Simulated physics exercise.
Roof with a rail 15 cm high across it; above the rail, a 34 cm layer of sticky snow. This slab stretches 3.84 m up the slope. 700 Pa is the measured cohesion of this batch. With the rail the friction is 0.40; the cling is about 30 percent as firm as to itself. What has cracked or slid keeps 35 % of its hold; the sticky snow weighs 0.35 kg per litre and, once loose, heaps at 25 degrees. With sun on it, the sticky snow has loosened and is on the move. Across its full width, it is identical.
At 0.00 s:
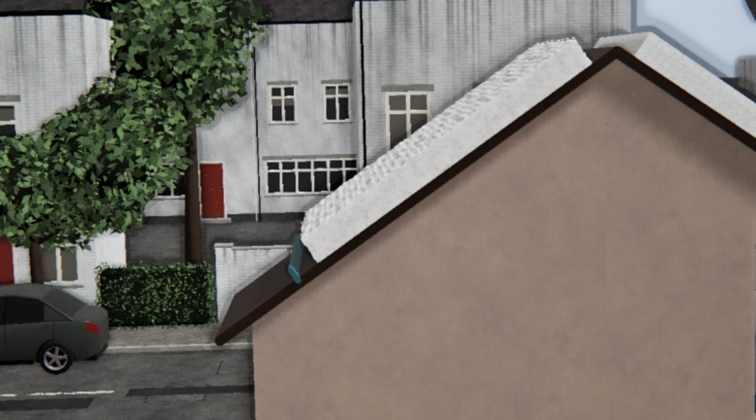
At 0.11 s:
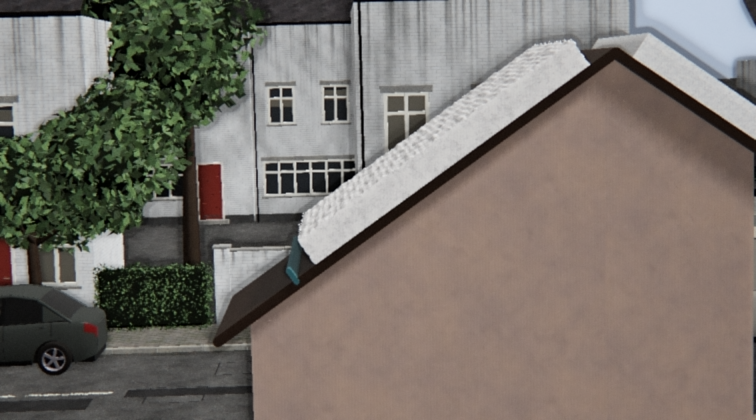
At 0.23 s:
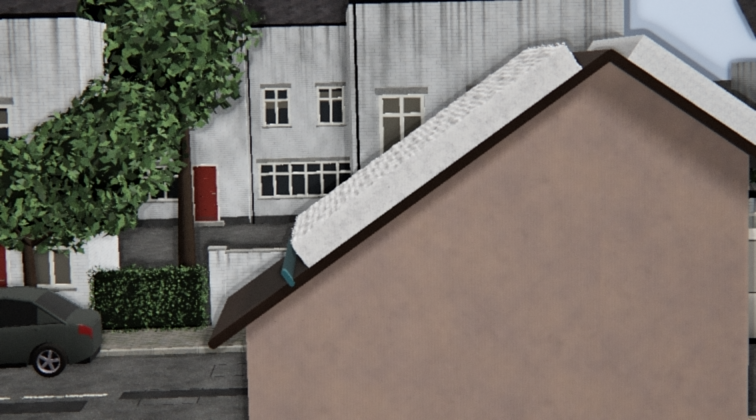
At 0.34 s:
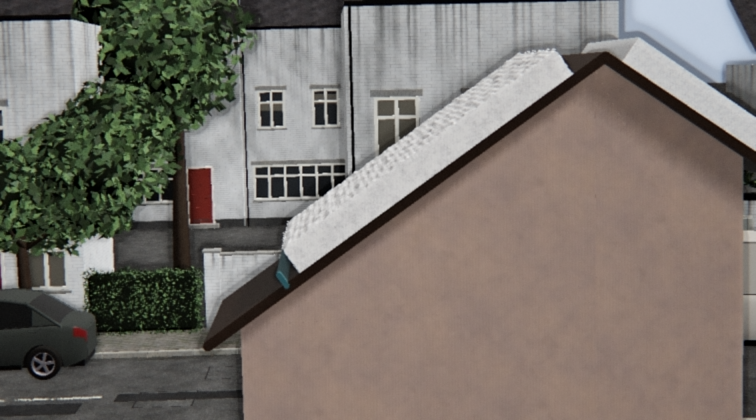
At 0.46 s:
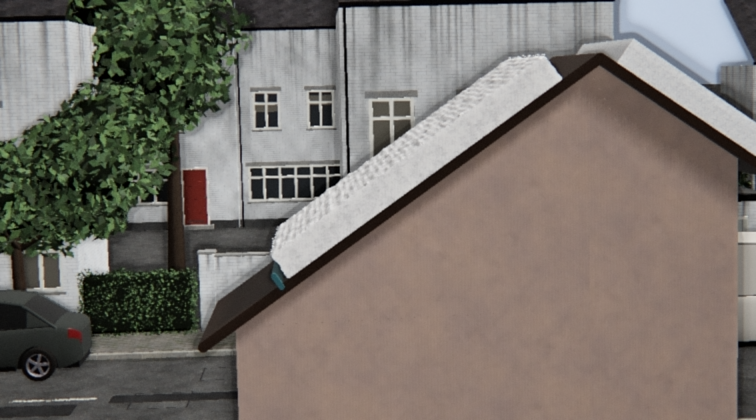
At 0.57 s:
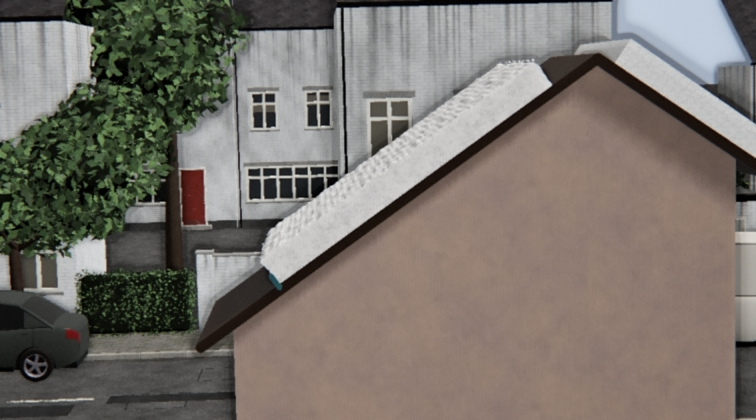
A thick slab of white snow lies on the left slope of a roof above a tan wall, its lower edge just above a small teal rail. It slides slowly down the slope in one piece, baring dark roof near the ridge, and its lower edge pushes slightly over the rail.
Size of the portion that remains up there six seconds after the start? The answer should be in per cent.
Some 48 %.
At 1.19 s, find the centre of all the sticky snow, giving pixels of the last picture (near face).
It sits close to (358, 207).
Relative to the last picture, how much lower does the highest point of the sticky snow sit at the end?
Around 1.3 m.
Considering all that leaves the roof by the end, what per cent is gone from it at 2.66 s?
About 70 %.
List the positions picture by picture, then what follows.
In the first frame, front end of the sticky snow at (303, 242).
In the second frame, front end of the sticky snow at (301, 244), its middle shifted 1.1 cm.
In the third frame, front end of the sticky snow at (293, 248), its middle shifted 4.5 cm.
In the fourth frame, front end of the sticky snow at (284, 253), its middle shifted 10 cm.
In the fifth frame, front end of the sticky snow at (273, 259), its middle shifted 19 cm, 1 % of it past the rail, in one piece.
In the sixth frame, front end of the sticky snow at (263, 265), its middle shifted 29 cm, 3 % of it past the rail, in one piece.
By 1.19 s, 100 % of the snow is on the roof.
By 1.93 s, 85 % of the snow is on the roof.
By 2.66 s, 65 % of the snow is on the roof.
By 3.40 s, 56 % of the snow is on the roof.
By 6.00 s, at the end, 48 % of the snow is on the roof.
